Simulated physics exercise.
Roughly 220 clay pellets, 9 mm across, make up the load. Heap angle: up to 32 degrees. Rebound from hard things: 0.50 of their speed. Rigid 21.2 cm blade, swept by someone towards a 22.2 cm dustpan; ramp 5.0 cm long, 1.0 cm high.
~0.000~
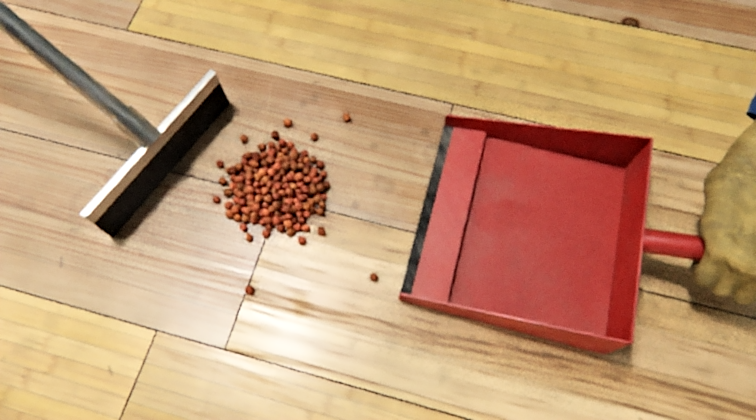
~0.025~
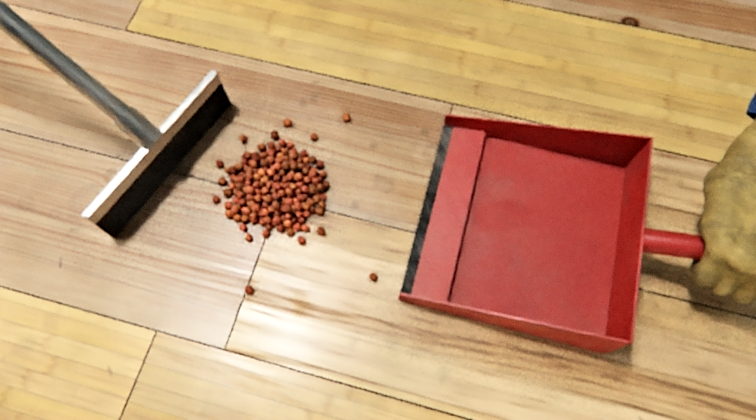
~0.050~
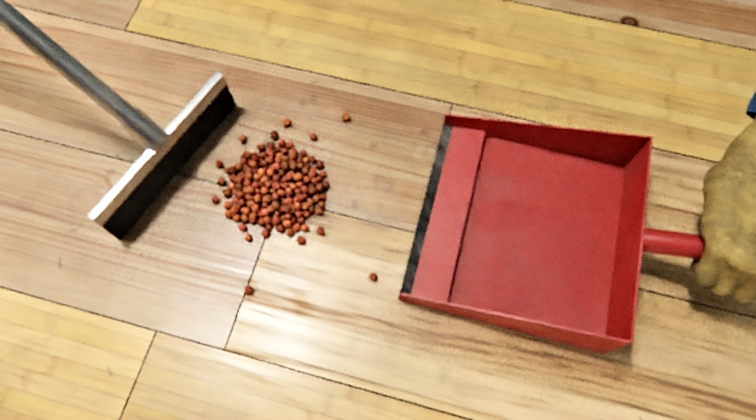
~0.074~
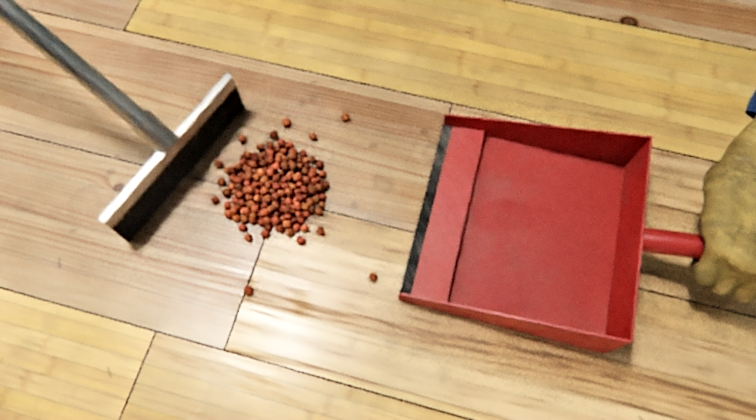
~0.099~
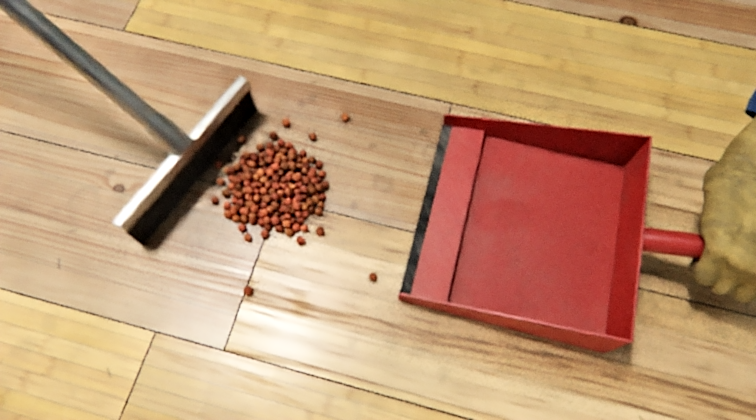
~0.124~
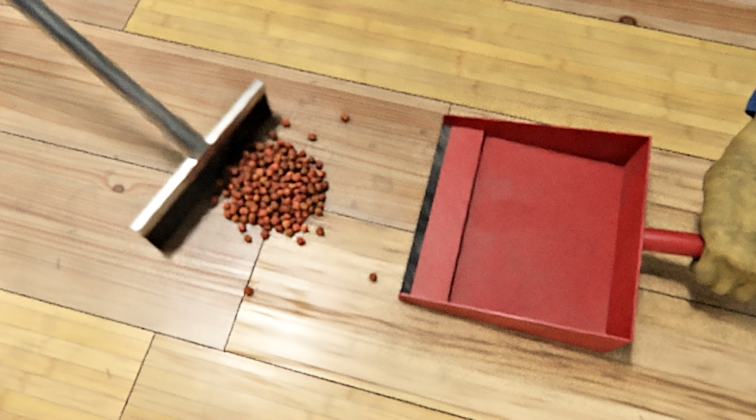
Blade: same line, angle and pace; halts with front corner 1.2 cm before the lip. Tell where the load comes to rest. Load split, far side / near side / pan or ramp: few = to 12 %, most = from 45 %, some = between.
Split - far side: Few, near side: Some, pan: Some.
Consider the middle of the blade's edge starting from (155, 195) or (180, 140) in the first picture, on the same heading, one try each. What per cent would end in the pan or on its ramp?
35 and 20 per cent, roughly.
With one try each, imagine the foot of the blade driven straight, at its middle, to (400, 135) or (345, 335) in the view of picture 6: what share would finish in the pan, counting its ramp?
Around 10 per cent, and around 25 per cent.
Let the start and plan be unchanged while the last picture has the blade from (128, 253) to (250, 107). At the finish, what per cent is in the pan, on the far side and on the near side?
Final per cent - pan 30, far 0, near 35.
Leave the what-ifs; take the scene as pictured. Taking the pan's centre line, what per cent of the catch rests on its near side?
Roughly 60 in a hundred.
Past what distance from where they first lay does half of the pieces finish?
I'd say close to 18 cm.
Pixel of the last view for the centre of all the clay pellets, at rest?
Roughly (408, 238).
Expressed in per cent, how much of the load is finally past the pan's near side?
Something like 15 percent.
After 0.26 s, middle of the blade 13 cm from the lip; 0 % over the lip, far side 0 %, near side 5 %.
After 0.35 s, middle of the blade 6 cm from the lip; 0 % over the lip, far side 0 %, near side 10 %.
After 0.57 s, middle of the blade 4 cm from the lip; 30 % over the lip, far side 0 %, near side 15 %.
In the end, at 1.0 s, far side 0 %, near side 15 %, pan 30 %, in front of the lip or behind the blade 55 %.
